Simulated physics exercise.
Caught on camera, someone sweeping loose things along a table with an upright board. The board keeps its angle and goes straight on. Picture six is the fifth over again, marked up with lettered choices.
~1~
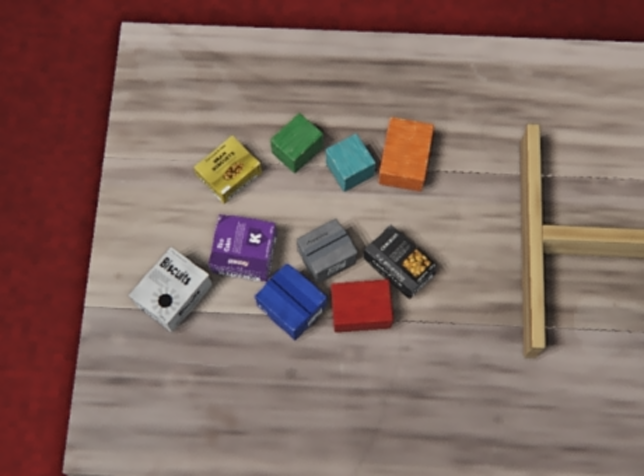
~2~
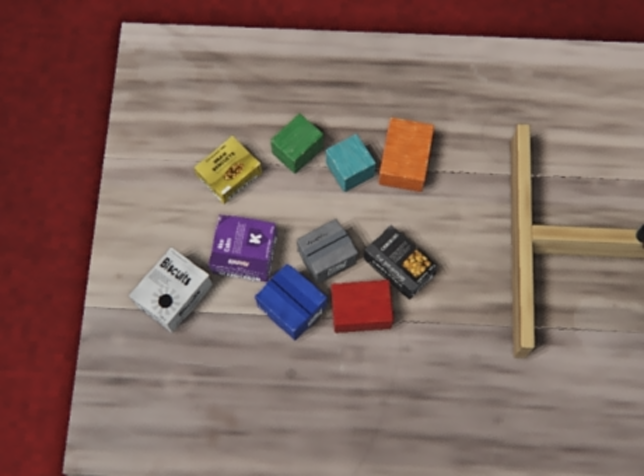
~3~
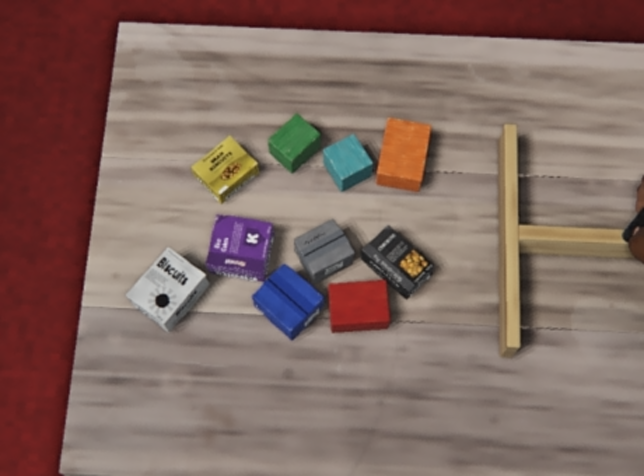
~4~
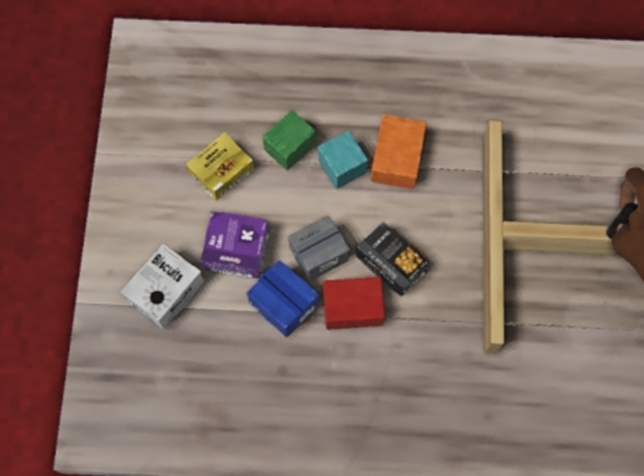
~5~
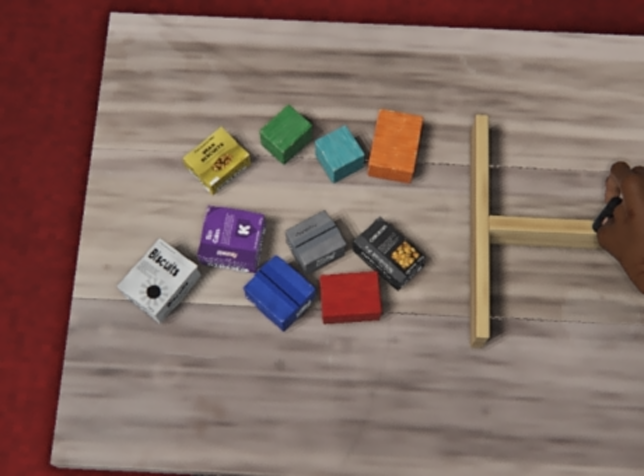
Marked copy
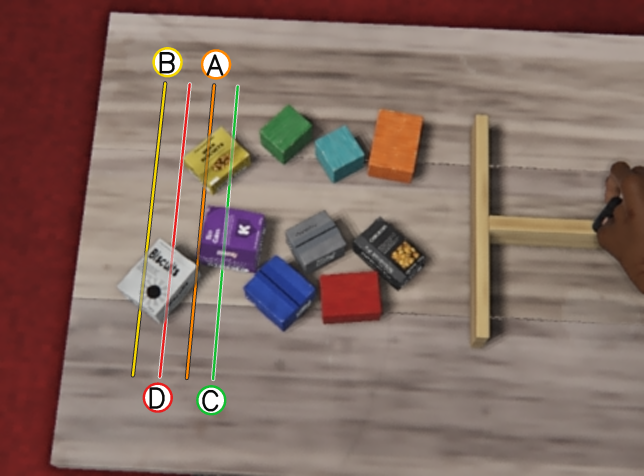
In the video, an upright wooden board on a handle slides slowly left across a wooden table, narrowing the gap to a group of colourful boxes and blocks, as a hand gripping the handle comes into view at right.
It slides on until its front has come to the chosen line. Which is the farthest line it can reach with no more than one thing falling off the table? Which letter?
It should halt at A.
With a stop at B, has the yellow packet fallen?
Yes.
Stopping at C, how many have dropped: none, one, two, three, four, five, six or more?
In all, none.
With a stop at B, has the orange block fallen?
No.
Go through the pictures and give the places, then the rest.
Orange block (406, 155); white packet (172, 290); green block (297, 144), in the first frame.
Board (526, 231); turquoise block (351, 163), in the second frame.
Board (513, 231); black packet (397, 262), in the third frame.
Board (496, 228); yellow packet (221, 167), in the fourth frame.
Board (483, 222); grey box (315, 243); orange block (395, 146); white packet (160, 281), in the fifth frame.
On the marked copy, A at (201, 224); B at (150, 222); C at (226, 225); D at (176, 223).
With A. Early on, board (380, 217); green block (269, 128); orange block (352, 145).
Further on, board (278, 212); white packet (136, 292); purple packet (156, 233).
At the end, board (203, 209); purple packet (81, 232); white packet (74, 290); none fallen.
As for the rest, B drops three; C is within the limit but short; D drops three.
